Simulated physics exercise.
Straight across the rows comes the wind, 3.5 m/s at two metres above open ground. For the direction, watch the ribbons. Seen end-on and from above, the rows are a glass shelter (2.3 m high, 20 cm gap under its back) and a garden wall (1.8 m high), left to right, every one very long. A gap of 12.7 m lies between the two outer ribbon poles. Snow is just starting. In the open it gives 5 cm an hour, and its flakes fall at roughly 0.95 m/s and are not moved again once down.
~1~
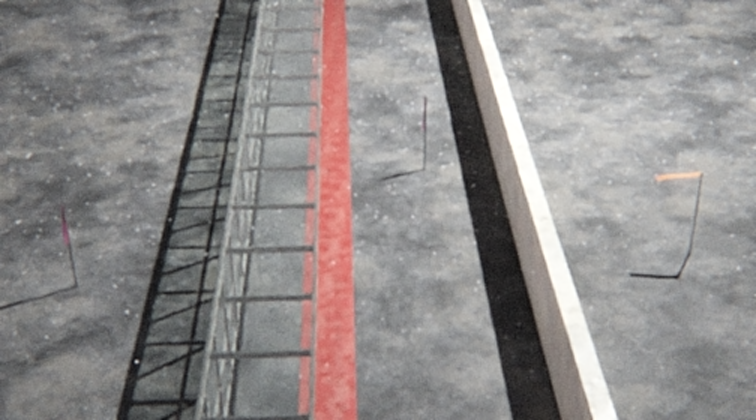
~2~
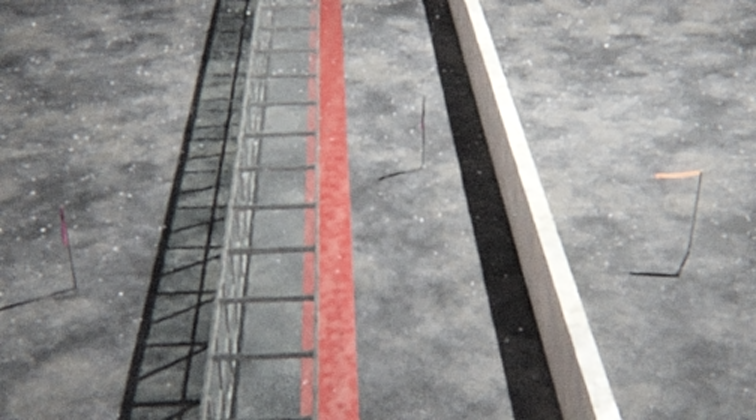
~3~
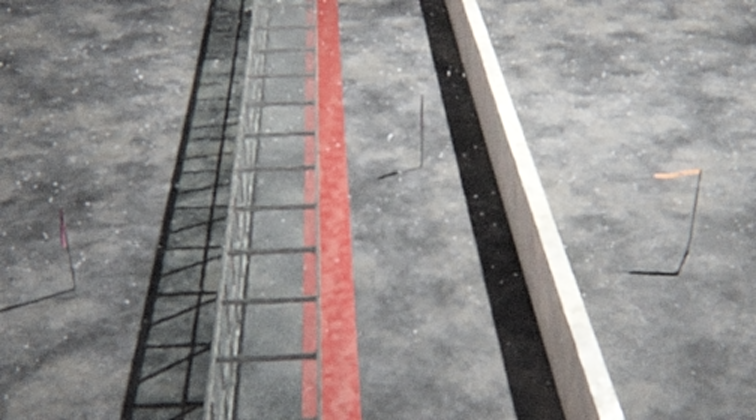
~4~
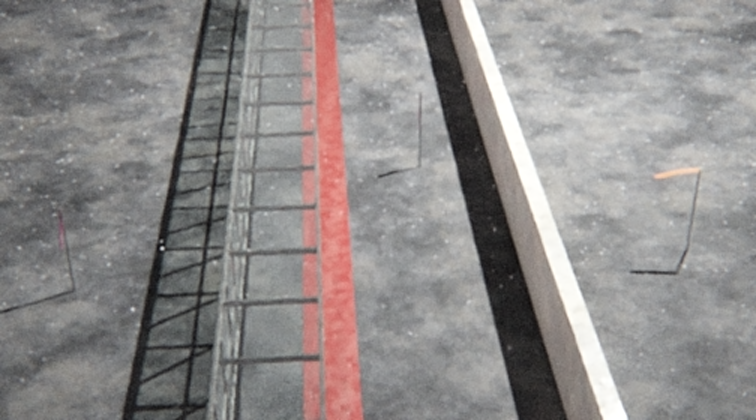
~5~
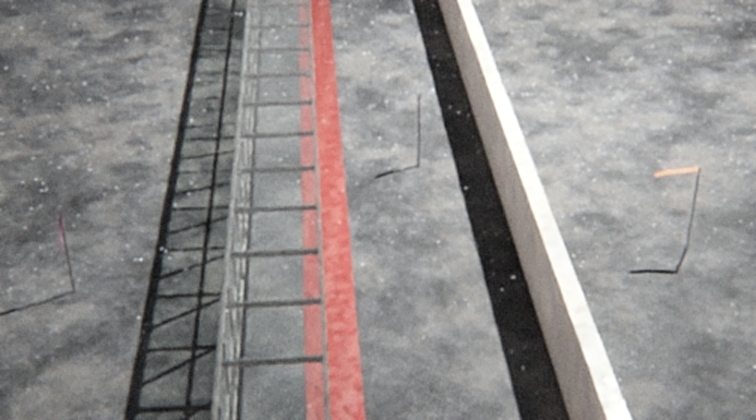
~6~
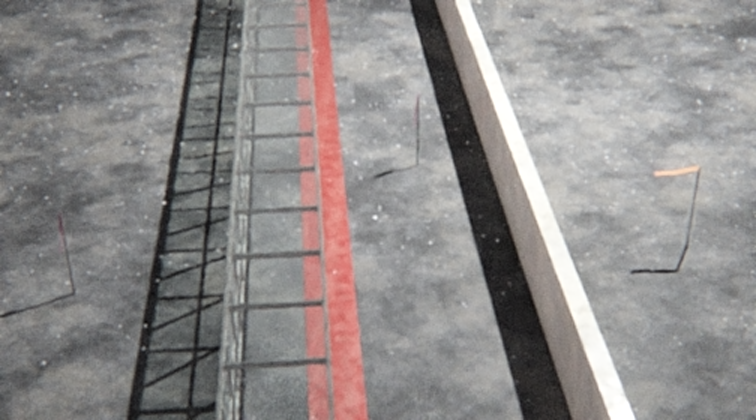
An orange ribbon streams leftward from a pole right of a pale garden wall, shifting slightly amid sparse snowflakes, while ribbons on two other poles hang almost straight beside the wall and a long glass shelter with a red stripe.
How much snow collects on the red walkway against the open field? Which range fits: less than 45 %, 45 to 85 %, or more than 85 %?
That spot gets from 45 to 85 % of the open amount.
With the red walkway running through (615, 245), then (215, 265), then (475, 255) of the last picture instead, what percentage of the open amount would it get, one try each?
100 %, then 90 %, then 80 %.
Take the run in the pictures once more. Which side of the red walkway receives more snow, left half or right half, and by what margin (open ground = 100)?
Result: Right portion ahead by approx. 10 points.
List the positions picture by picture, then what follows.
The left ribbon ends at (66, 245), hanging almost straight, in the first picture.
The right ribbon ends at (656, 176), leaning 85 degrees to the left and the red one passes (328, 260), in the second picture.
Above the rows the flakes slant 80 degrees from upright, towards the left and the top of the glass shelter crosses (278, 131), in the third picture.
The left ribbon ends at (62, 249), hanging almost straight and the red one passes (325, 200), in the fourth picture.
The right ribbon ends at (655, 176), leaning 80 degrees to the left and above the rows the flakes slant 80 degrees from upright, towards the left, in the fifth picture.
The inner ribbon ends at (414, 128), hanging almost straight and the top of the garden wall crosses (517, 143), in the sixth picture.
After 10 minutes open ground has 8 mm and the red walkway 5 mm.
After 30 minutes open ground has 25 mm and the red walkway 16 mm.
After 60 minutes open ground has 50 mm and the red walkway 33 mm, so the red walkway has 65 % of the open amount; the left half of it has 59 %, the right half 71 %.
